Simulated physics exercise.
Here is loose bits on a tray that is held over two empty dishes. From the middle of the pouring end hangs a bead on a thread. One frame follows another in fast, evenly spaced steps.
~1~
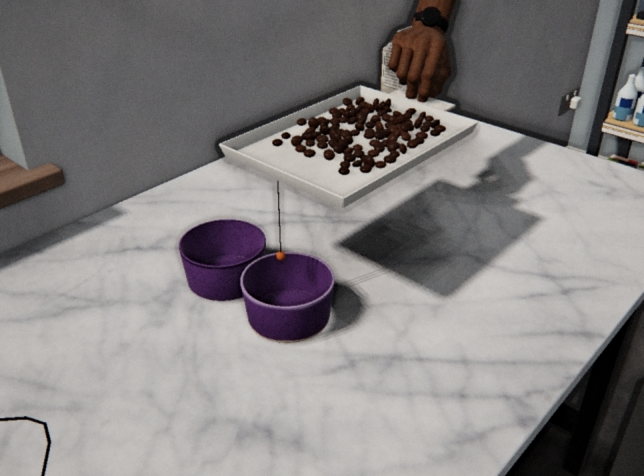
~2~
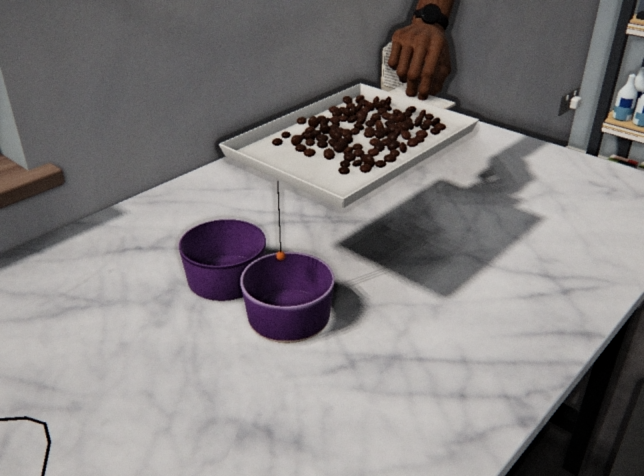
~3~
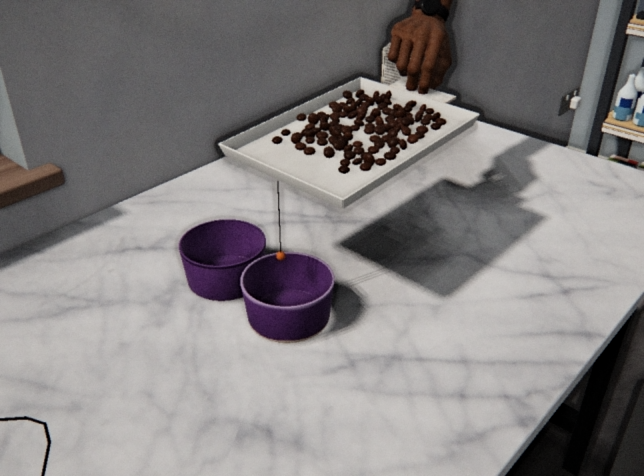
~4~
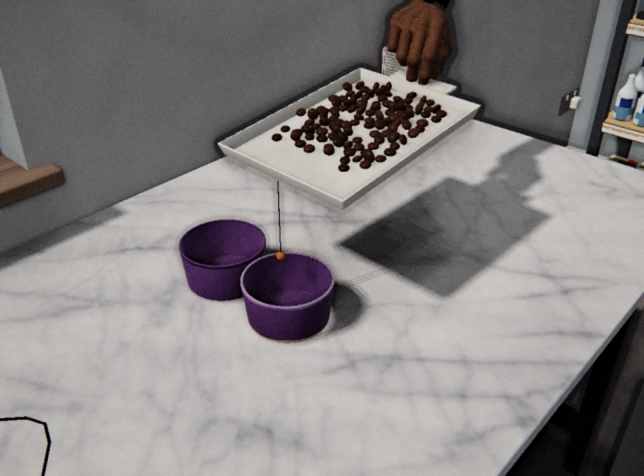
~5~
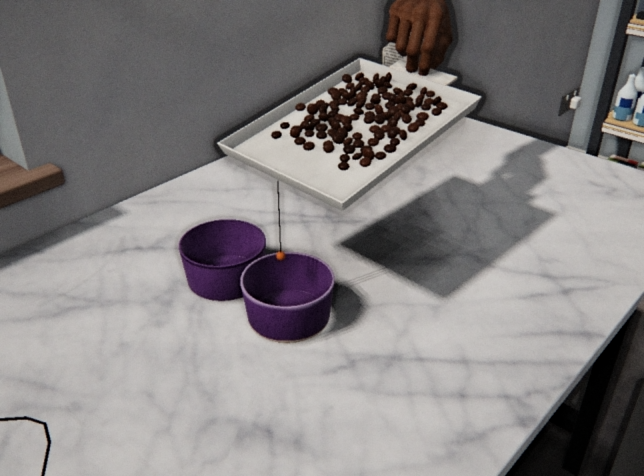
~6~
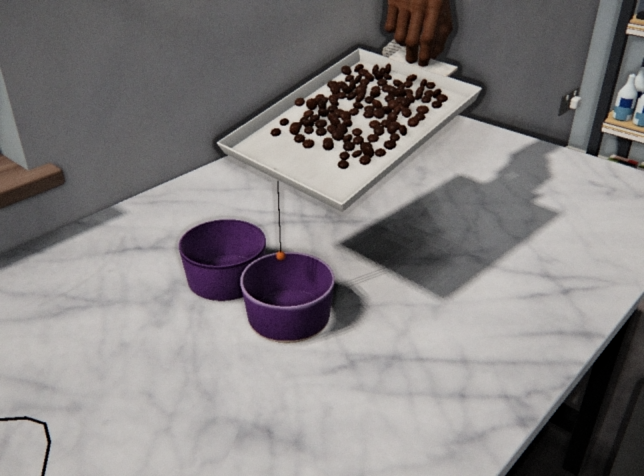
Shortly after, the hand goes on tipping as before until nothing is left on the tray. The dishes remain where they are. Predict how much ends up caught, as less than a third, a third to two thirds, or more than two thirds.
Prediction: A third to two thirds.
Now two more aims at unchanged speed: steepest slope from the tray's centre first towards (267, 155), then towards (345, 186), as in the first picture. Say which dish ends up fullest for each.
The first tilt favours the left-side dish and the second the right-side dish.
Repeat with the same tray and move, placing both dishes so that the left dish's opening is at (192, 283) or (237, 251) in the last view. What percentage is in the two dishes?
Approximately 40 percent, followed by approximately 70 percent.
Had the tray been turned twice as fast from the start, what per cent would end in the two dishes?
It would be around 30 percent.
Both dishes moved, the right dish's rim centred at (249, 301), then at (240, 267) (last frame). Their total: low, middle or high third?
The earlier try, in the middle band; the later try, less than a third.
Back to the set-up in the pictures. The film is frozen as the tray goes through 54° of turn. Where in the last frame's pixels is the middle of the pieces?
The load's middle is around (304, 165).
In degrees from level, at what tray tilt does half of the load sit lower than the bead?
About 100° of tilt.
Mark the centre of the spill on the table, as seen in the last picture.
The centre sits near (283, 394).
Just after the last frame, tray tipped steeply; almost all on the tray; about a tenth in the air.
A moment on, tray tipped right over; roughly two thirds on the tray; roughly a quarter in the right dish; roughly a quarter outside both; about a tenth in the air.
Further on, tray tipped past a quarter turn; roughly half in the right dish; roughly half outside both.
When it is over, tray tipped past a quarter turn; roughly half in the right dish; not one in the left dish; roughly half outside both.
